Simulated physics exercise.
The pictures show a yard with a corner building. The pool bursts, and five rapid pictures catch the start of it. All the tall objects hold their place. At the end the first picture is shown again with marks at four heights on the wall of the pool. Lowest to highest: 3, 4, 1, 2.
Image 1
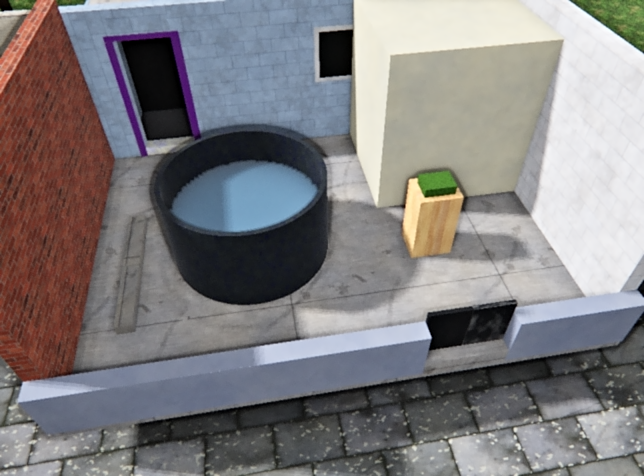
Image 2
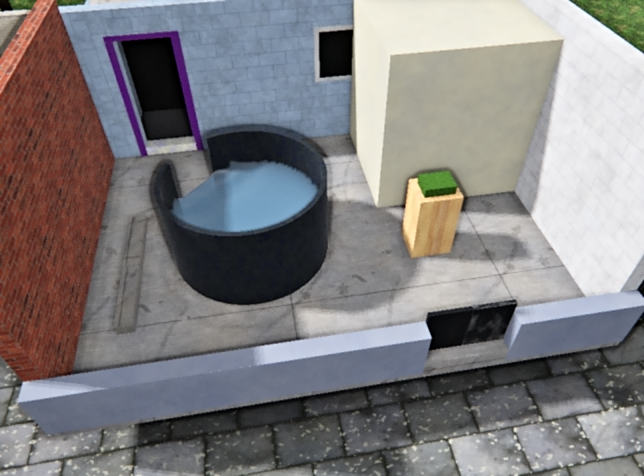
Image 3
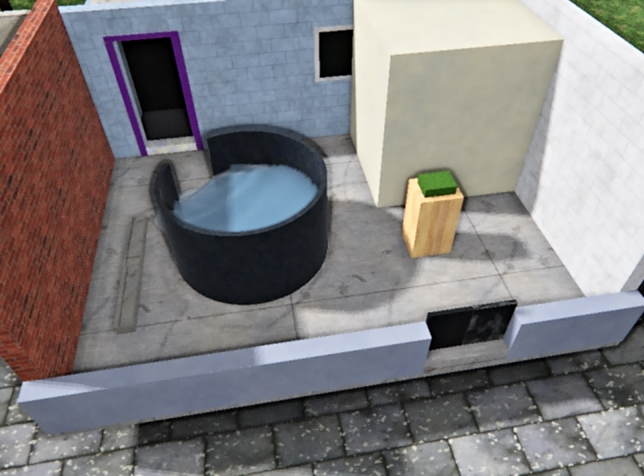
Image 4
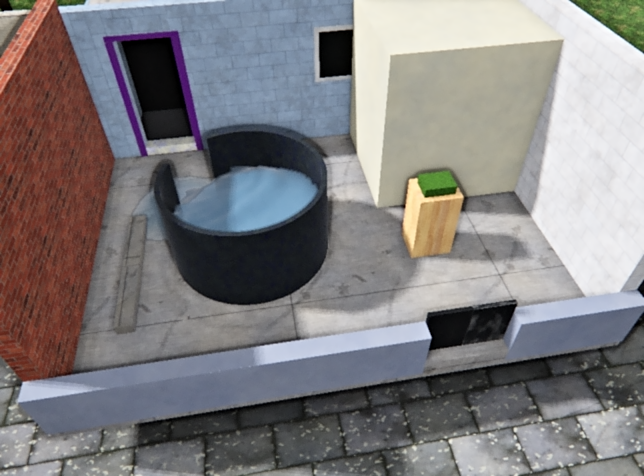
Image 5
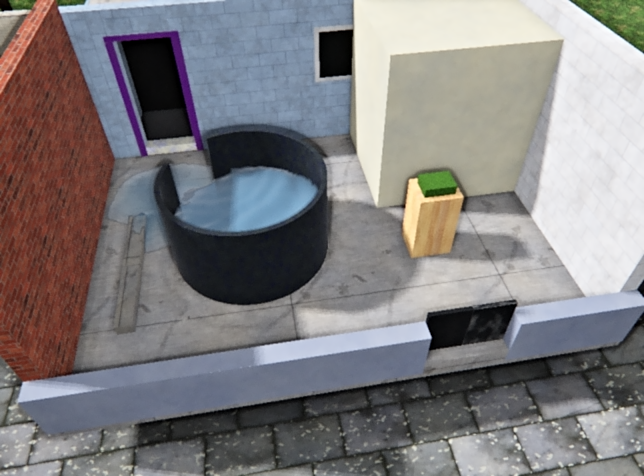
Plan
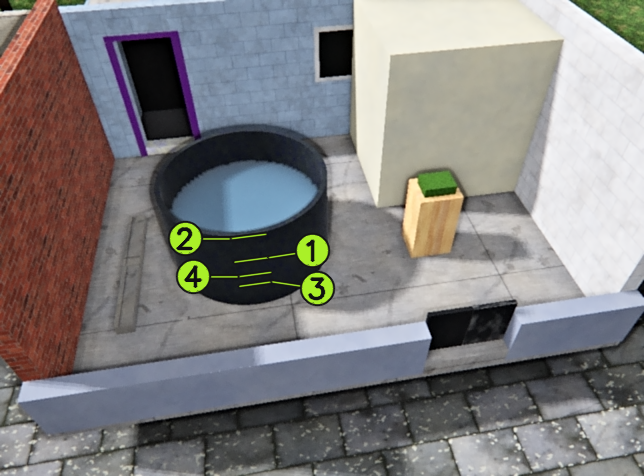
In a walled yard with a pale corner building and a purple-framed doorway, a round dark pool holds still blue water. A section of its back-left wall disappears, leaving a gap, and the water surface ripples. A thin sheet of water then spreads through the gap across the paving toward the brick wall.
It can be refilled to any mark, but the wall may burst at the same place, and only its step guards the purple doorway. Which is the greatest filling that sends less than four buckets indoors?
The answer is mark 3.
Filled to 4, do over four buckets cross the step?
Yes, that goes wrong.
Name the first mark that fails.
The answer is 4.
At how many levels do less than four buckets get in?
One.
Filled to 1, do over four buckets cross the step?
Yes, it does.
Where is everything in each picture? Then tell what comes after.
In the first frame, water in the pool at rest, its middle at (247, 206); foot of the purple doorway at (173, 152); shut gate at (470, 312).
In the second frame, water covers 1 % of the ground, its front hidden from here.
In the third frame, water covers 3 % of the ground, its front hidden from here.
In the fourth frame, 6 % of the ground under water, visible out to (141, 216).
In the fifth frame, 11 % of the ground under water, visible out to (127, 185).
In lime, 1 at (251, 259); 2 at (247, 236); 3 at (255, 284); 4 at (254, 274); from the bottom up 3, 4, 1, 2.
With 1, dozens of bucketfuls pour in.
With 2, dozens of bucketfuls pour in.
With 3, a bucket or two gets in.
With 4, about 12 bucketfuls get in.
